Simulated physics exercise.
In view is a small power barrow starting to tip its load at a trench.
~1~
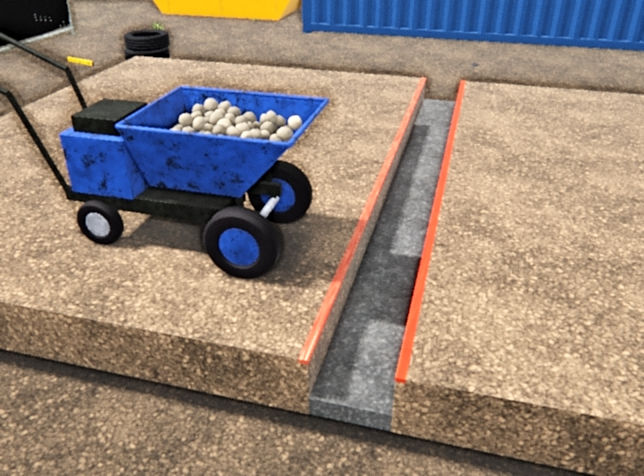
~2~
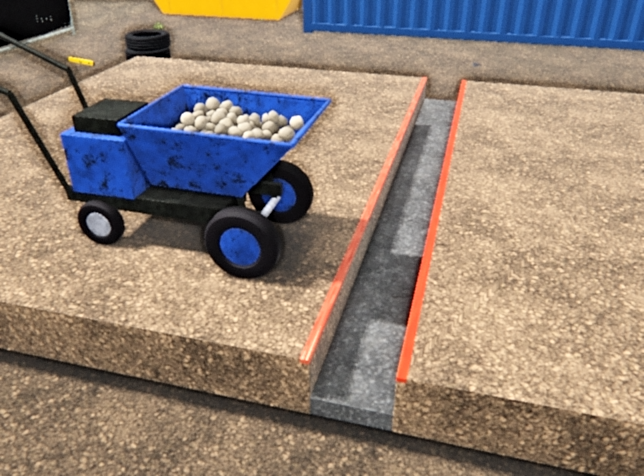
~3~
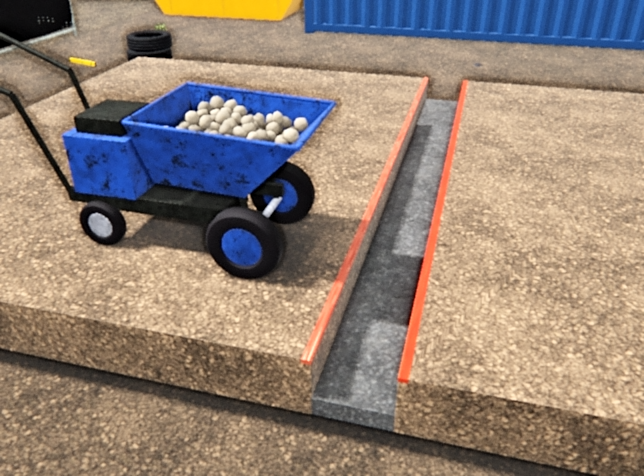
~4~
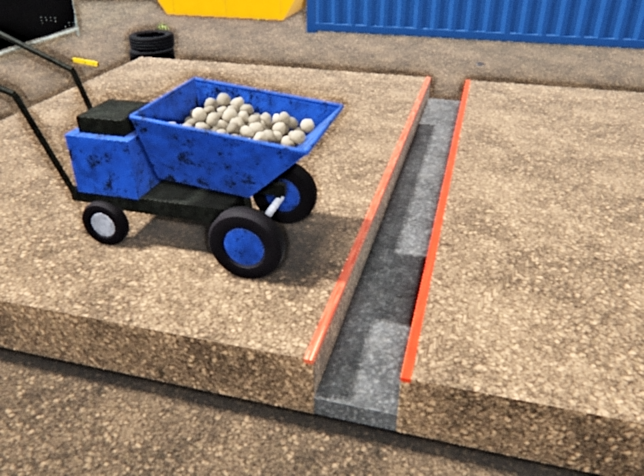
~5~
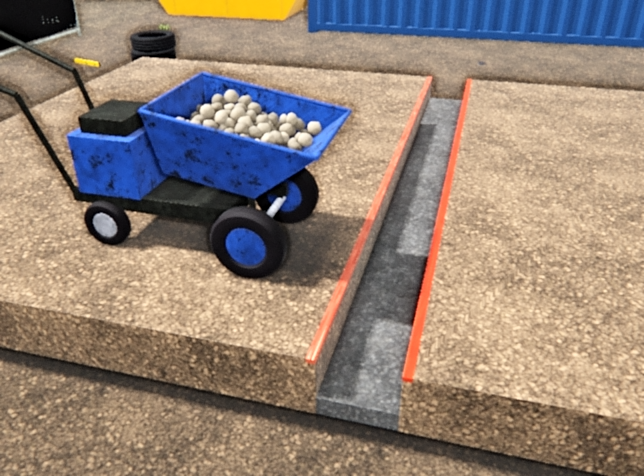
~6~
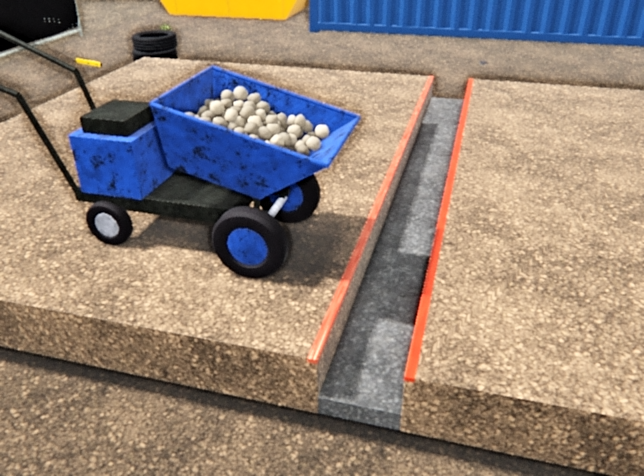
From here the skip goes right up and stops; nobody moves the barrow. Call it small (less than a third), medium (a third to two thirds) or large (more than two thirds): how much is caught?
Large.
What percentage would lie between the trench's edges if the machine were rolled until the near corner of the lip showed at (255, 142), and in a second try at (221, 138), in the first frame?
About 90 %, then 50 %.
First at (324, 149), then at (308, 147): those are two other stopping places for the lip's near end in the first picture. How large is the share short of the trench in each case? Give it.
Position 1: Near 0 %; position 2: Near 0 %.
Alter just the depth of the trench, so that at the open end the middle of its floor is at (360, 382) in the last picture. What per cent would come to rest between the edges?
50 %.
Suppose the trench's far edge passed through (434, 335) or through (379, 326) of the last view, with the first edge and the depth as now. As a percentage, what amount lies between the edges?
The first case gives around 100 percent, and the second around 20 percent.
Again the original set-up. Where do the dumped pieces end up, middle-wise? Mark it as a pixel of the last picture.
Roughly at (398, 287), give or take.
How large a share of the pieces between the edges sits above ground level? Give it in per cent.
I'd put it near 0 per cent.
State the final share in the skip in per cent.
Estimate: Near 5 %.
Shortly afterwards, skip tipped steeply; the whole lot in the skip.
Next, skip tipped right over; the bulk in the skip; near a quarter in or heaped over the trench; only a few beyond it.
Some moments later, skip tipped right over; a little in the skip; the bulk in or heaped over the trench; a little beyond it.
In the end, skip tipped right over; a little in the skip; the bulk in or heaped over the trench; a little beyond it.
